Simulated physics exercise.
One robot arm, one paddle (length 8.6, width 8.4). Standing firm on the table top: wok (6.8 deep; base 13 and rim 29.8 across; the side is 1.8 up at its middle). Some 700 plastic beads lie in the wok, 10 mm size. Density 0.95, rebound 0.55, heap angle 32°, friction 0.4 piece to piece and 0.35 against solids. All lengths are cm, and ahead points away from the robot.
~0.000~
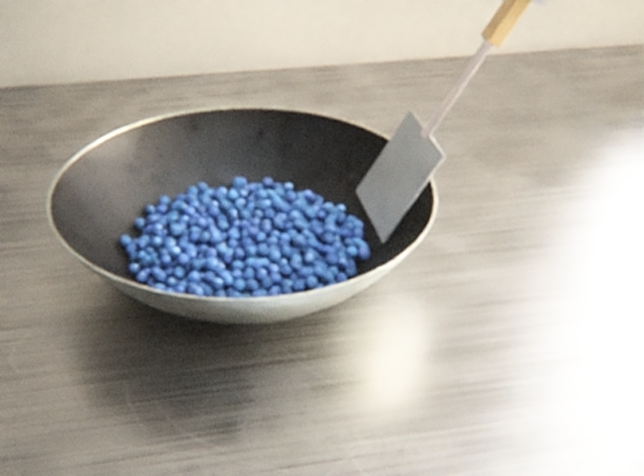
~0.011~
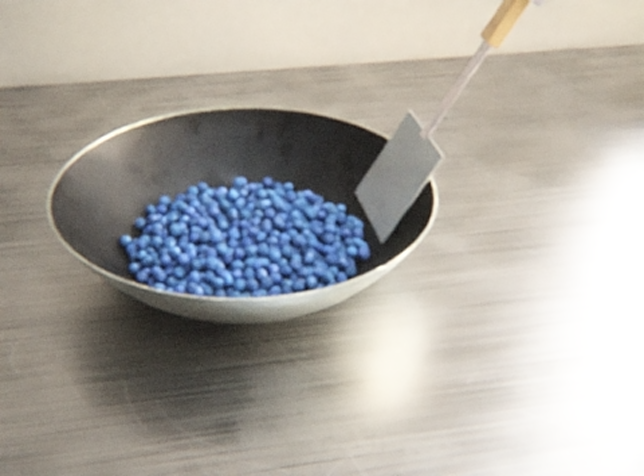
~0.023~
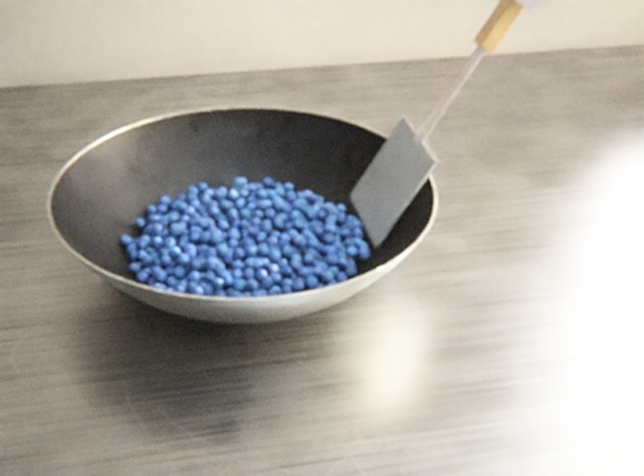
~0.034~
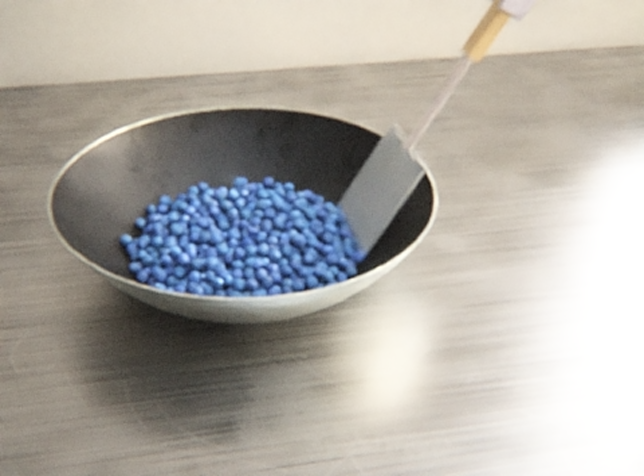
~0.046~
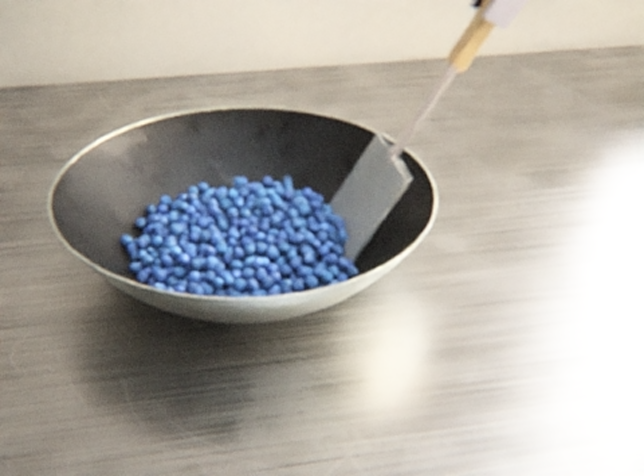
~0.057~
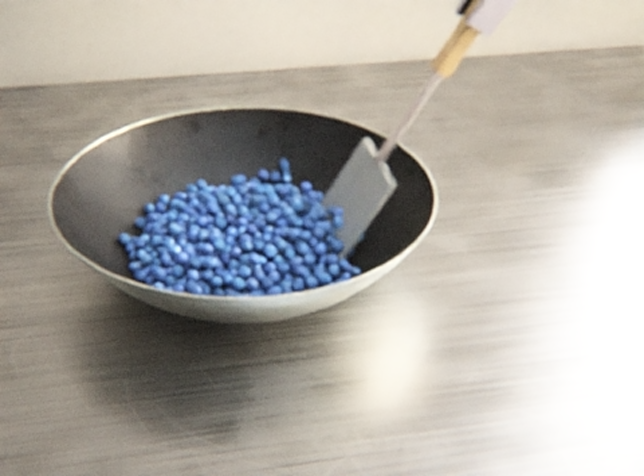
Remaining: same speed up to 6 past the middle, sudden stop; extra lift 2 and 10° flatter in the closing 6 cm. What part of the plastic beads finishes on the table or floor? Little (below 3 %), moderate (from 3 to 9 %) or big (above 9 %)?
A little share, below 3 %, ends on the table or floor.
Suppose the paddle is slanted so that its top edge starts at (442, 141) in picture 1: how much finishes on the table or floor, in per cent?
About 0 per cent.
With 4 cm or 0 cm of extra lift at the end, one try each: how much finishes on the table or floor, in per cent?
Some 5 and 0 per cent.
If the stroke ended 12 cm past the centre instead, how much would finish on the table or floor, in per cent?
In that case some 35 per cent.
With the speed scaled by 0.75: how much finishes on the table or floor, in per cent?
Some 0 per cent.
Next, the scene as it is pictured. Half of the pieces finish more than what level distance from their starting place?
About 4 cm.
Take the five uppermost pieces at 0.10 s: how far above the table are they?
Some 6 cm.
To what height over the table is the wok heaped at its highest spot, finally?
Roughly 6.5 cm.
After 0.10 s, sloping 59°, highest piece 7 above the table; 699 in the wok.
After 0.14 s, sloping 56°, highest piece 9 above the table; 698 in the wok, 1 on the blade or in flight.
After 0.35 s, sloping 49°, highest piece 8 above the table; 693 in the wok, 2 on the table or floor, 4 on the blade or in flight.
After 1.40 s, sloping 49°, highest piece 6 above the table; 691 in the wok, 8 on the table or floor.
At rest, 691 in the wok, 8 on the table or floor. That is 1 % on the table or floor.
